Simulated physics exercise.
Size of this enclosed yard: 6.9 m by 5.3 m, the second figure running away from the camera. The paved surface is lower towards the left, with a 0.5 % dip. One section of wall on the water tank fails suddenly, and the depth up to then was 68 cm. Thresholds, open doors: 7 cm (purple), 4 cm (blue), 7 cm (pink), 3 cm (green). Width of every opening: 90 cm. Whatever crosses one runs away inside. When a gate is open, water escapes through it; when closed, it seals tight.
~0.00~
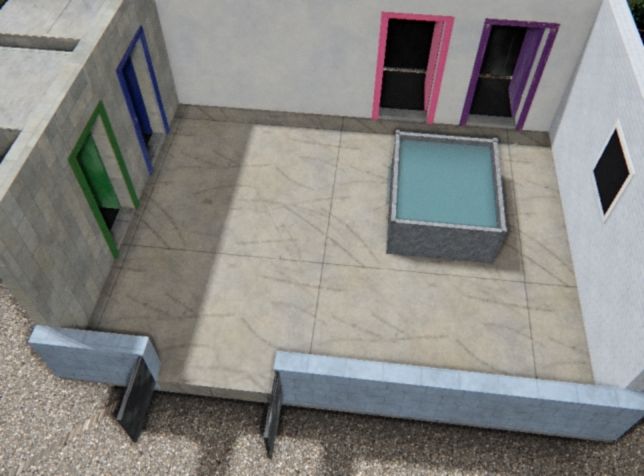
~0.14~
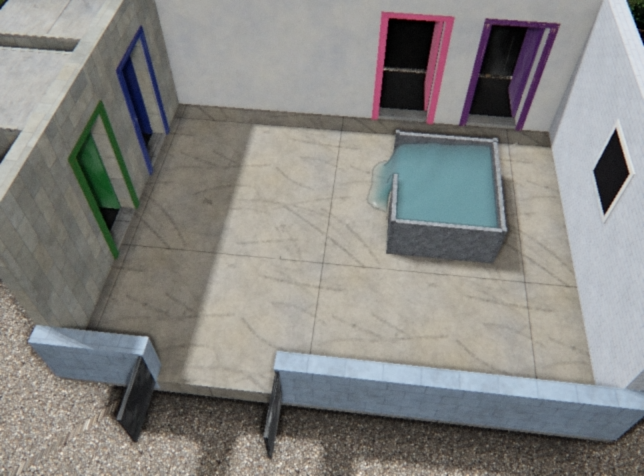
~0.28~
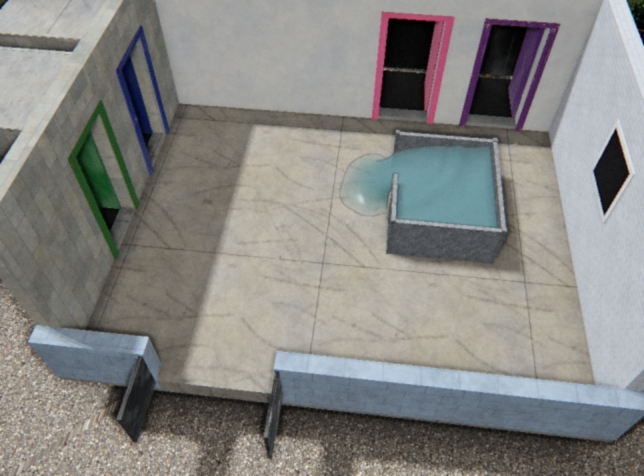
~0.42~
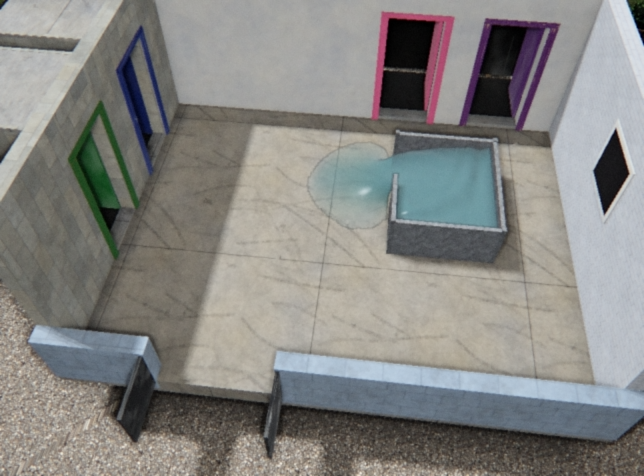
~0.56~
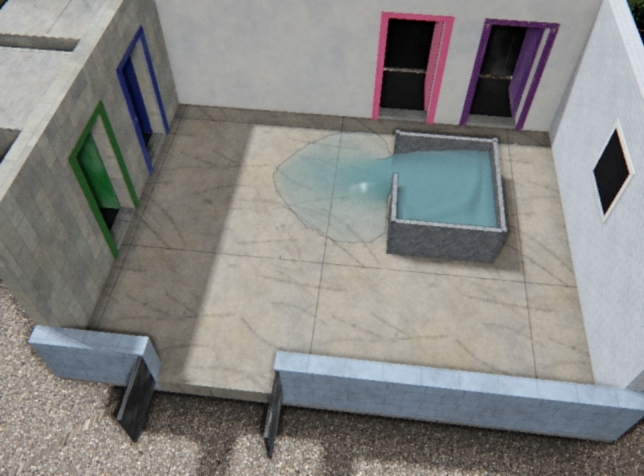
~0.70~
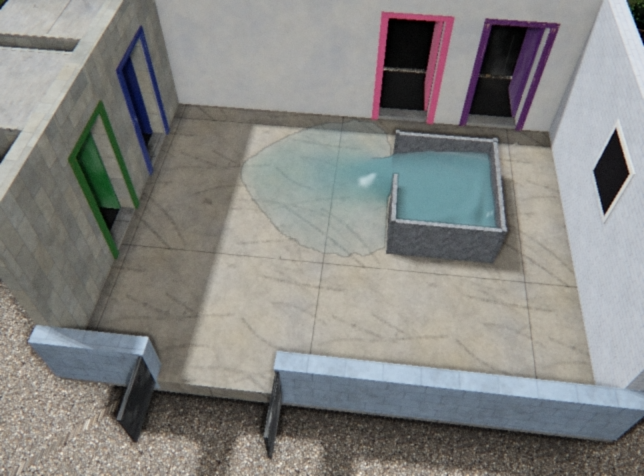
Walled courtyard with coloured door surrounds, water pouring through a gap in a raised tank's left side and spreading leftward across the paving.
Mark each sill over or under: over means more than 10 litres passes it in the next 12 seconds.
Purple door - under; blue door - over; pink door - under; green door - over.
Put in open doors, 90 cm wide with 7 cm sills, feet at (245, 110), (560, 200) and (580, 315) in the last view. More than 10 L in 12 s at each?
Well, the first is on the high side, the second is on the low side, and the third is on the low side.
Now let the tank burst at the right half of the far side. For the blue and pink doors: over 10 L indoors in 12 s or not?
Result: Blue limit passed, pink limit passed.
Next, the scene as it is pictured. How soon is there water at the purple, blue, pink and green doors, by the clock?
Times: Purple 10.0 seconds, blue 1.2 seconds, pink 1.8 seconds, green 1.6 seconds.
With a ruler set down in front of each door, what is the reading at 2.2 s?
In centimetres, the purple door has 0, the blue door 14, the pink door 1 and the green door 11.
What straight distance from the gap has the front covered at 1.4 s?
I'd say around 4.2 m from the gap.
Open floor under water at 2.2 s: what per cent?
I'd say around 40 %.
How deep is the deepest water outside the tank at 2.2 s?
Max around 38 cm.
After 1.4 s water covers 35 % of the floor and is deepest (34 cm) near (384, 178); purple door not reached, blue door 6 cm at the sill, 3 L in, pink door not reached, green door not reached.
After 2.2 s water covers 40 % of the floor and is deepest (38 cm) near (177, 112); purple door not reached, blue door 14 cm at the sill, 56 L in, pink door 1 cm at the sill, 0 L in, green door 11 cm at the sill, 14 L in.
After 3.5 s water covers 45 % of the floor and is deepest (22 cm) near (154, 166); purple door not reached, blue door 16 cm at the sill, 147 L in, pink door 2 cm at the sill, 0 L in, green door 12 cm at the sill, 70 L in.
After 7.0 s water covers 55 % of the floor and is deepest (13 cm) near (77, 354); purple door not reached, blue door 10 cm at the sill, 284 L in, pink door 1 cm at the sill, 0 L in, green door 6 cm at the sill, 113 L in.
After 12.0 s water covers 85 % of the floor and is deepest (8 cm) near (77, 354); purple door 1 cm at the sill, 0 L in, blue door 6 cm at the sill, 333 L in, pink door 1 cm at the sill, 0 L in, green door 6 cm at the sill, 142 L in.
